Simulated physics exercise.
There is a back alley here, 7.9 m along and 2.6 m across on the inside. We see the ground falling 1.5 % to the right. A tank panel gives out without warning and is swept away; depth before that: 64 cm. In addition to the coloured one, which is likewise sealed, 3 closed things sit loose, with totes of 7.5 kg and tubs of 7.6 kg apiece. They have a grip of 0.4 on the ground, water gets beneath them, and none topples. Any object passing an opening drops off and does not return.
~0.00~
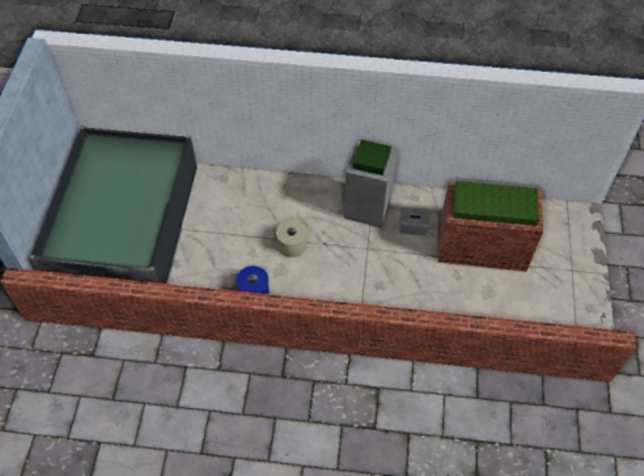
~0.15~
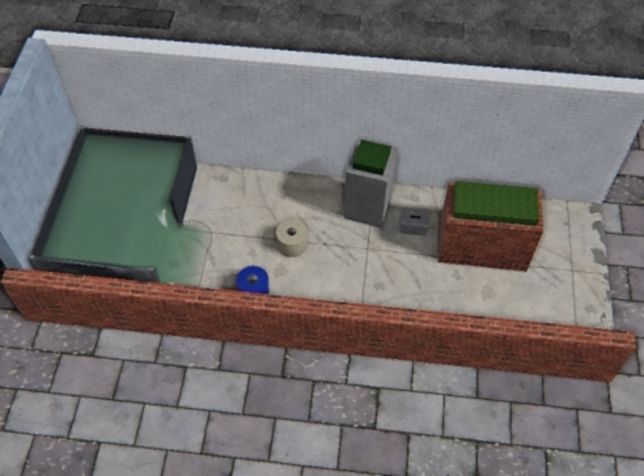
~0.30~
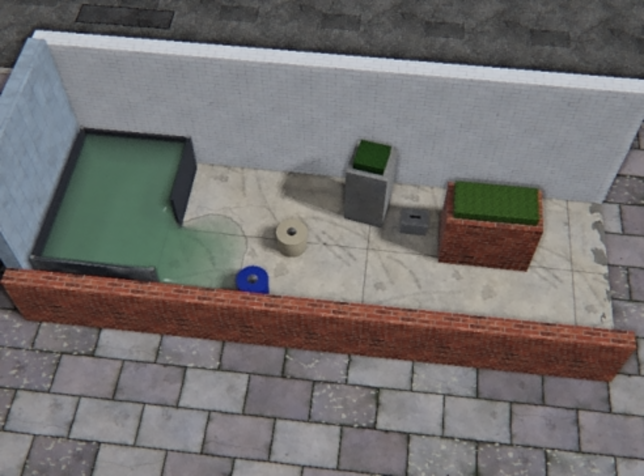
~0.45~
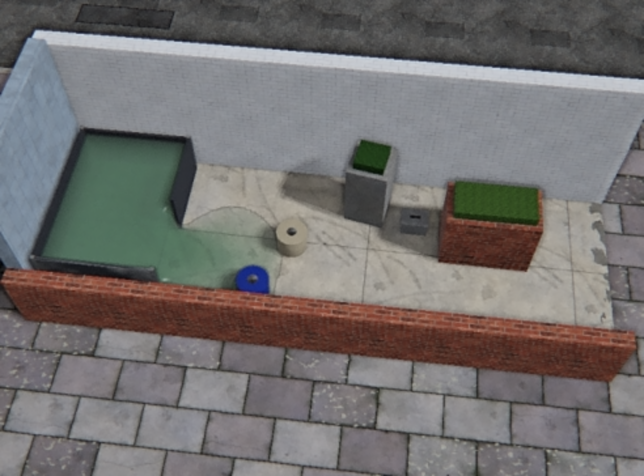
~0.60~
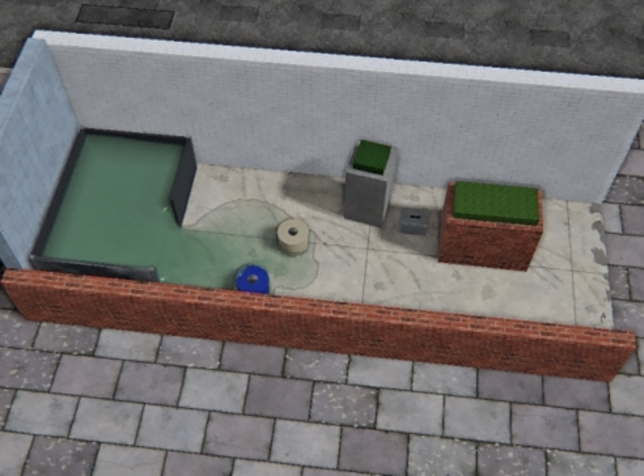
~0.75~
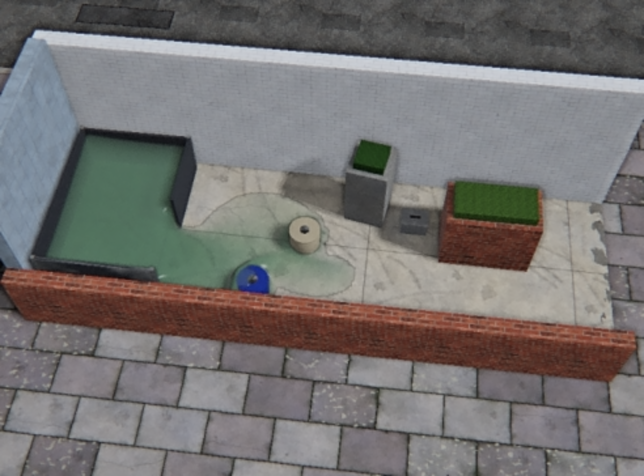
At the start, greenish water fills a dark-edged tank at the left of a walled alley, with a blue tub and a beige round object nearby. Part of the tank's right side disappears, and water spreads rightward across the pale floor, surrounding both objects. Finally, the beige one shifts slightly right.
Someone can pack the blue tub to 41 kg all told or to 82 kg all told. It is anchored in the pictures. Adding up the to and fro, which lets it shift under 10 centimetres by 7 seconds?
Both too light.
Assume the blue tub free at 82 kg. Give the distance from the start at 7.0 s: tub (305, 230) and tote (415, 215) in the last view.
In turn: Washed out, gone out.
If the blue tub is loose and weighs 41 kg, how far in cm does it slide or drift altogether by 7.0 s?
Roughly 500 cm.
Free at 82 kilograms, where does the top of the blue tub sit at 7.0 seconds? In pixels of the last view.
I'd look near (358, 268).
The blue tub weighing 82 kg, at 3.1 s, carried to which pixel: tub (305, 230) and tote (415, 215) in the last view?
I'd say close to (559, 302) and close to (499, 202).
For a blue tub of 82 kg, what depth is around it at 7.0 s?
Something like 10 centimetres.
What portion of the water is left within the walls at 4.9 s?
Somewhere near 80 percent, give or take.
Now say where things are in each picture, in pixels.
The first frame shows the blue tub at (252, 279), on the bottom; 3.6 m2 under water; 0 of 4 have shifted.
The second frame shows the blue tub at (252, 279), on the bottom; water covers 4.3 m2; 0 of 4 have shifted.
The third frame shows the blue tub at (252, 279), on the bottom; 5.1 m2 under water; 0 of 4 have shifted.
The fourth frame shows the blue tub at (252, 279), on the bottom; water covers 5.8 m2; 0 of 4 have shifted.
The fifth frame shows the blue tub at (252, 279) rests on the ground; 6.6 m2 under water; 0 of 4 have shifted.
The sixth frame shows the blue tub at (252, 279) rests on the ground; 7.6 m2 under water; 1 of 4 have shifted.
After 1.4 s the blue tub would be 123 cm from its start with 41 kg and 49 cm from its start with 82 kg; 19 cm of water round it then.
After 3.1 s the blue tub would be 382 cm from its start with 41 kg and 148 cm from its start with 82 kg; 13 cm of water round it then.
After 4.9 s the blue tub would be 509 cm from its start with 41 kg and 148 cm from its start with 82 kg; 12 cm of water round it then.
After 7.0 s the blue tub would be gone out with 41 kg and 148 cm from its start with 82 kg; 10 cm of water round it then.
